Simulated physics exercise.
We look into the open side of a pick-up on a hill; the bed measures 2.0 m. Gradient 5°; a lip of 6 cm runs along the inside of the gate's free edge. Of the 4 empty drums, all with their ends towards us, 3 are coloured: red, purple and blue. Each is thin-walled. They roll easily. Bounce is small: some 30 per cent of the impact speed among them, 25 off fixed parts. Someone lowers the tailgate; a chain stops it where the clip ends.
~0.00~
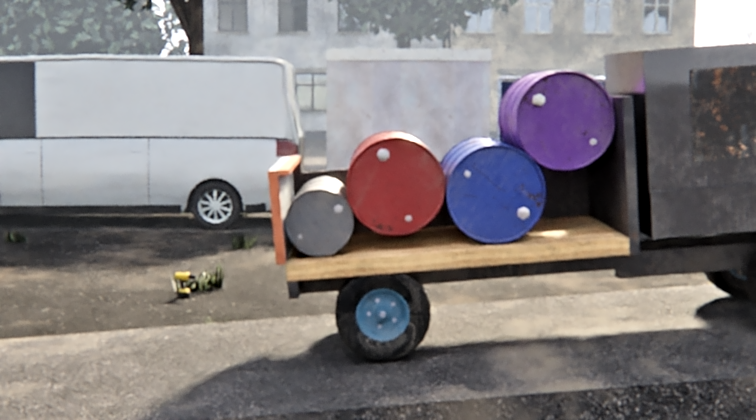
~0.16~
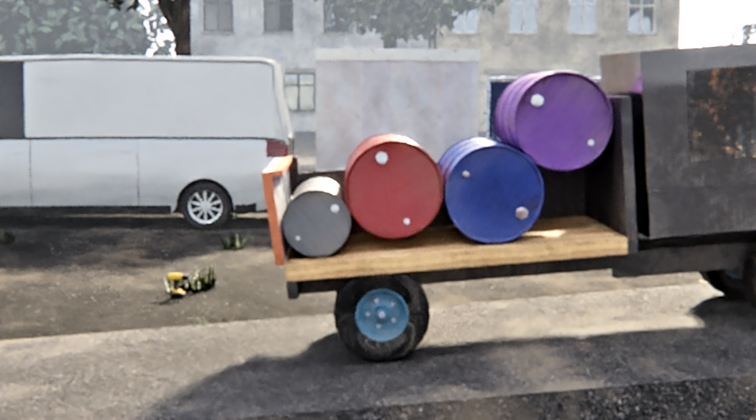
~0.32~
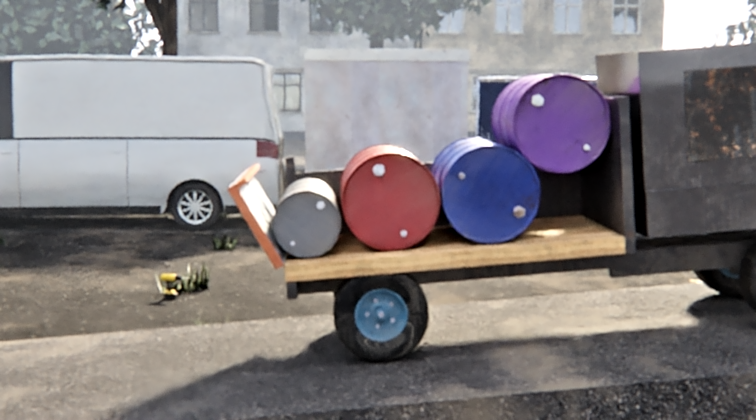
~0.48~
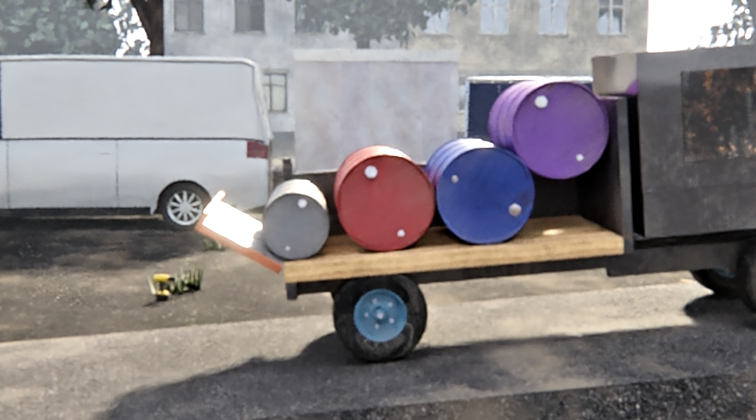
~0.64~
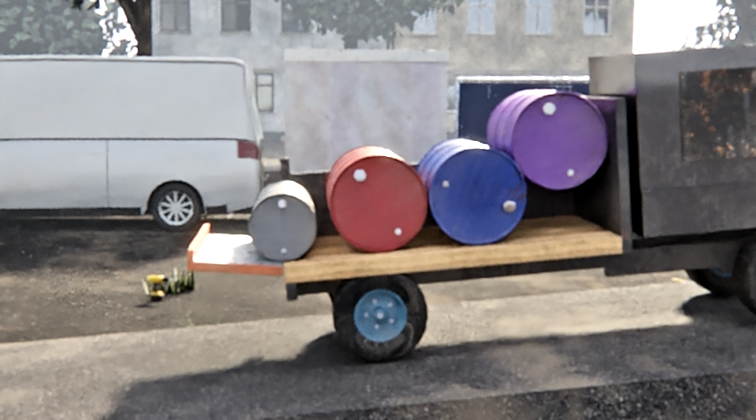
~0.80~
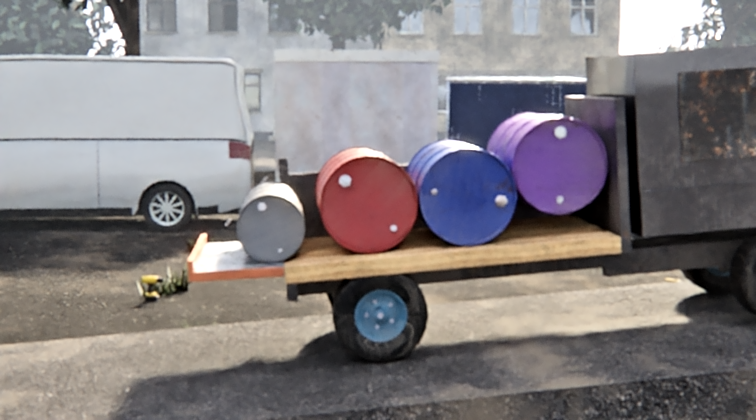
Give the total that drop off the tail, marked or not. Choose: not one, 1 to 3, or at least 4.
It is not one; here the count comes to 0.
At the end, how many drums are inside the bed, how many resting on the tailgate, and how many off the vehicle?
3, 1 and 0.
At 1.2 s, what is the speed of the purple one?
Near 0.0 m/s.
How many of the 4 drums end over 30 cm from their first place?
The count is 4.
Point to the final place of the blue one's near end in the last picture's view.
Near (402, 202).
By 1.2 s, red is on the bed, 35 cm short of the hinge, rolling left; purple is on the bed, 165 cm short of the hinge; blue is on the bed, 90 cm short of the hinge, rolling left; 0 of 4 are out.
By 1.6 s, red is on the bed, 10 cm short of the hinge, rolling right; purple is on the bed, 160 cm short of the hinge, rolling left; blue is on the bed, 70 cm short of the hinge, rolling right; 0 of 4 are out.
By 2.1 s, purple is on the bed, 150 cm short of the hinge, rolling left; as before, red, blue; 0 of 4 are out.
Finally (2.7 s), red is on the bed, 15 cm short of the hinge; purple is on the bed, 130 cm short of the hinge; blue is on the bed, 70 cm short of the hinge; 0 of 4 are out.
